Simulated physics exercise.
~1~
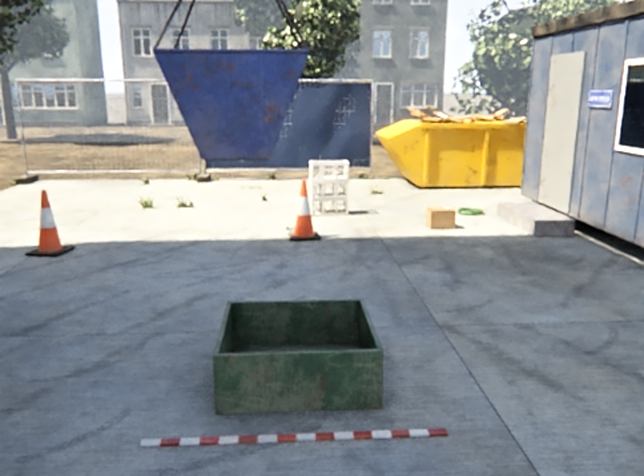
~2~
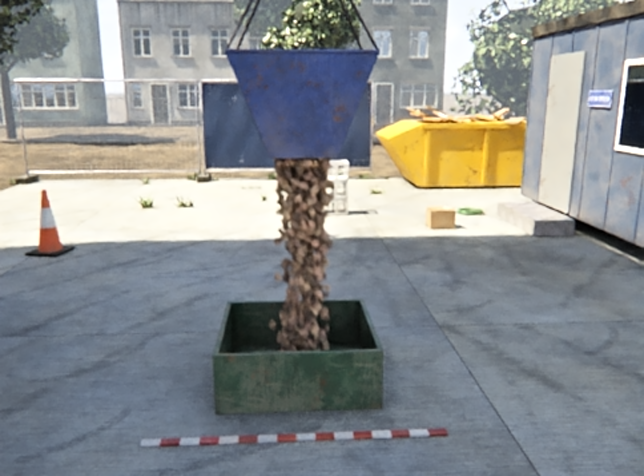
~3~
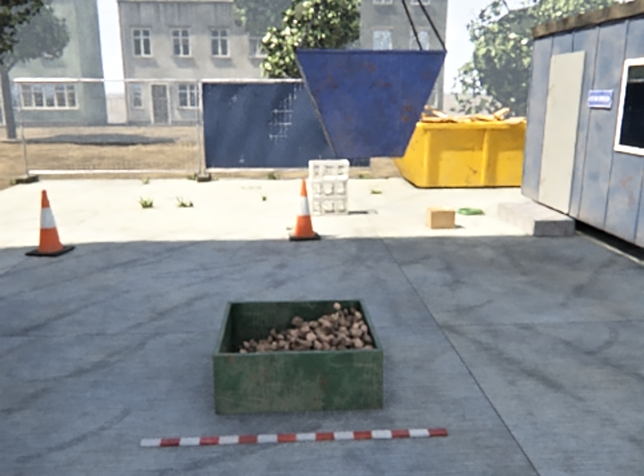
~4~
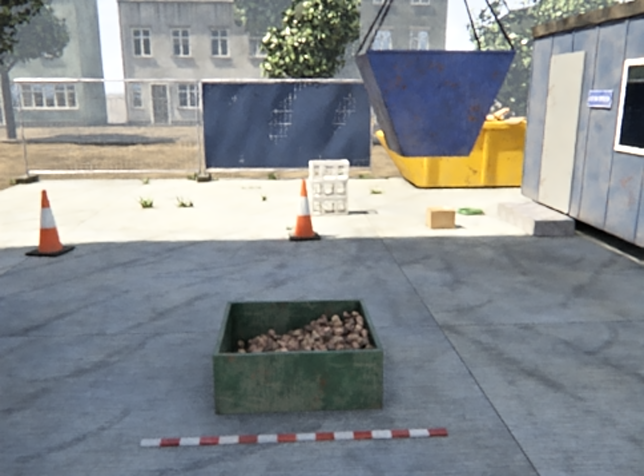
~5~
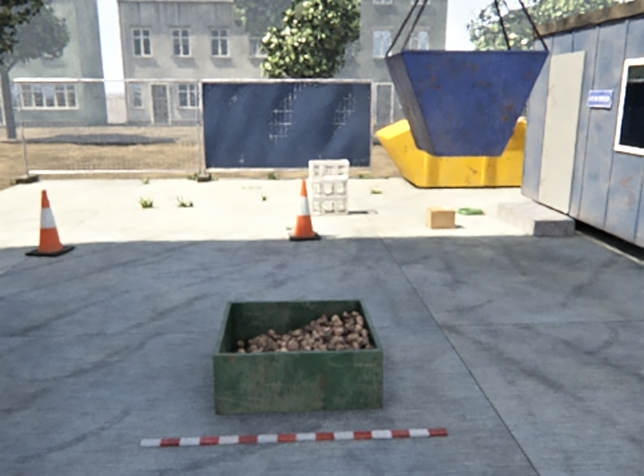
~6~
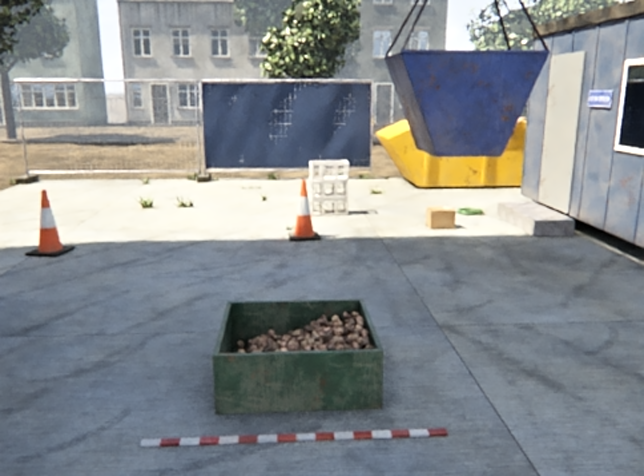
A scuffed blue skip hangs from cables over a sunlit concrete yard, seen from the front and slightly above, with an open green bin below it and a red-and-white striped staff lying in front. Orange cones, a yellow skip heaped with debris and a blue-grey cabin stand behind, before grey houses. The blue skip travels rightwards and pours a thick column of brownish broken stones from its underside into the bin. It carries on right, empty, and stops in front of the yellow skip. The stones lie still in the bin, heaped higher towards the right.
